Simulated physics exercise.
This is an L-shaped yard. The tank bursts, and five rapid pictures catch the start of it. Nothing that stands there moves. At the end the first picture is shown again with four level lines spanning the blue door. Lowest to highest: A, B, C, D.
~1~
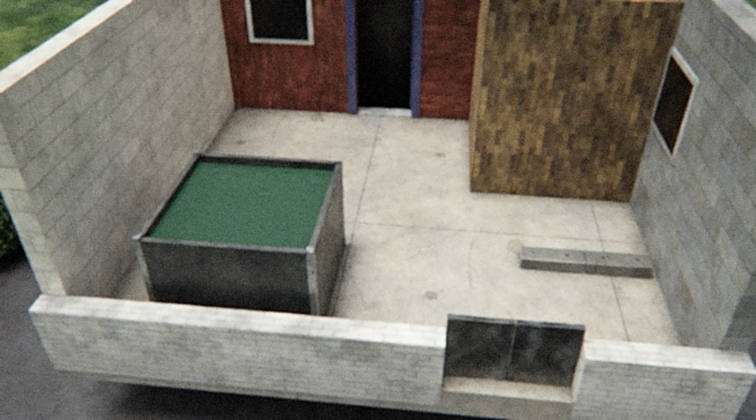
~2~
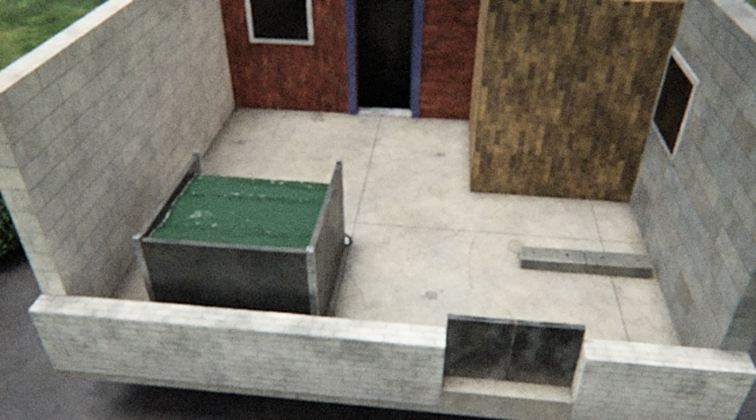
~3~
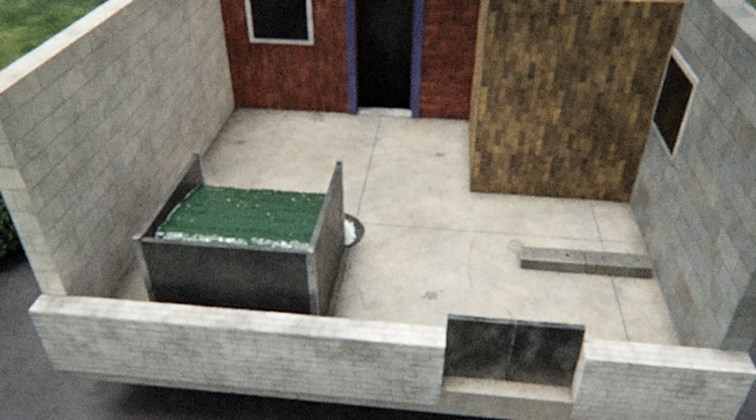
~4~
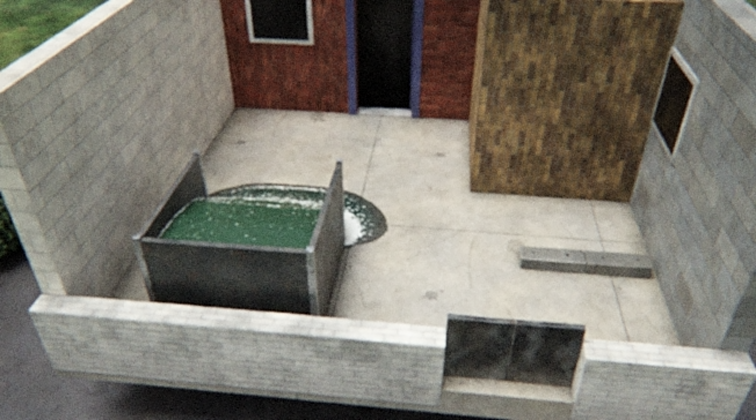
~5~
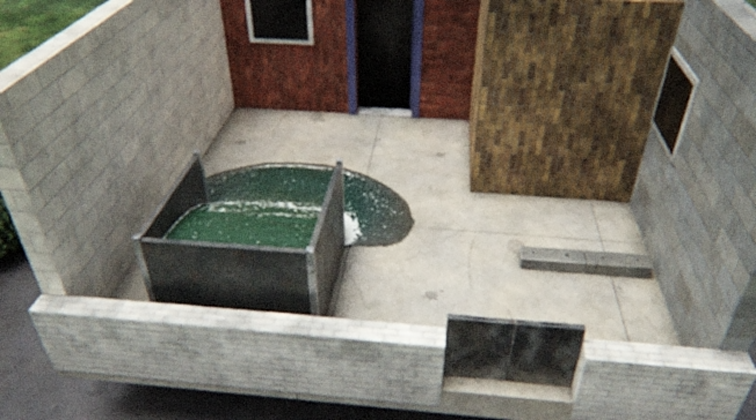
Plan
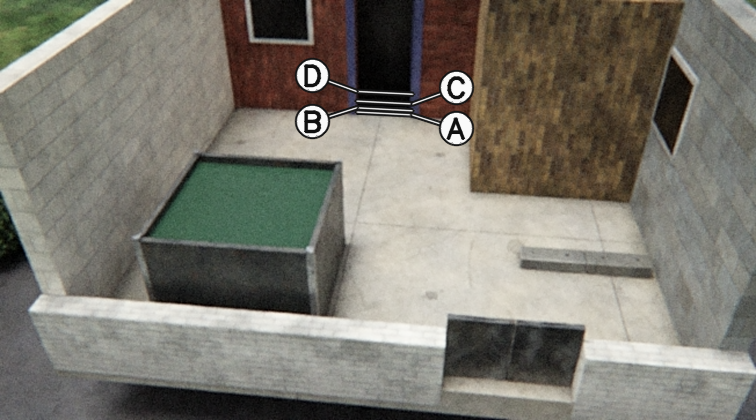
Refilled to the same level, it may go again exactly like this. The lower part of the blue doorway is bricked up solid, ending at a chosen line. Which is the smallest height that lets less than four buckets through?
Choose D.
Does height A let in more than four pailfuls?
Yes.
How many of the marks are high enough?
One of them.
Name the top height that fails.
C it is.
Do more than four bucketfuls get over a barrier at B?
Yes.
On the marked copy, A at (384, 113); B at (384, 109); C at (384, 102); D at (384, 92); from the bottom up A, B, C, D.
With A, dozens of bucketfuls pour in.
With B, dozens of bucketfuls pour in.
With C, about 10 bucketfuls get in.
With D, a splash gets over, under a bucket.
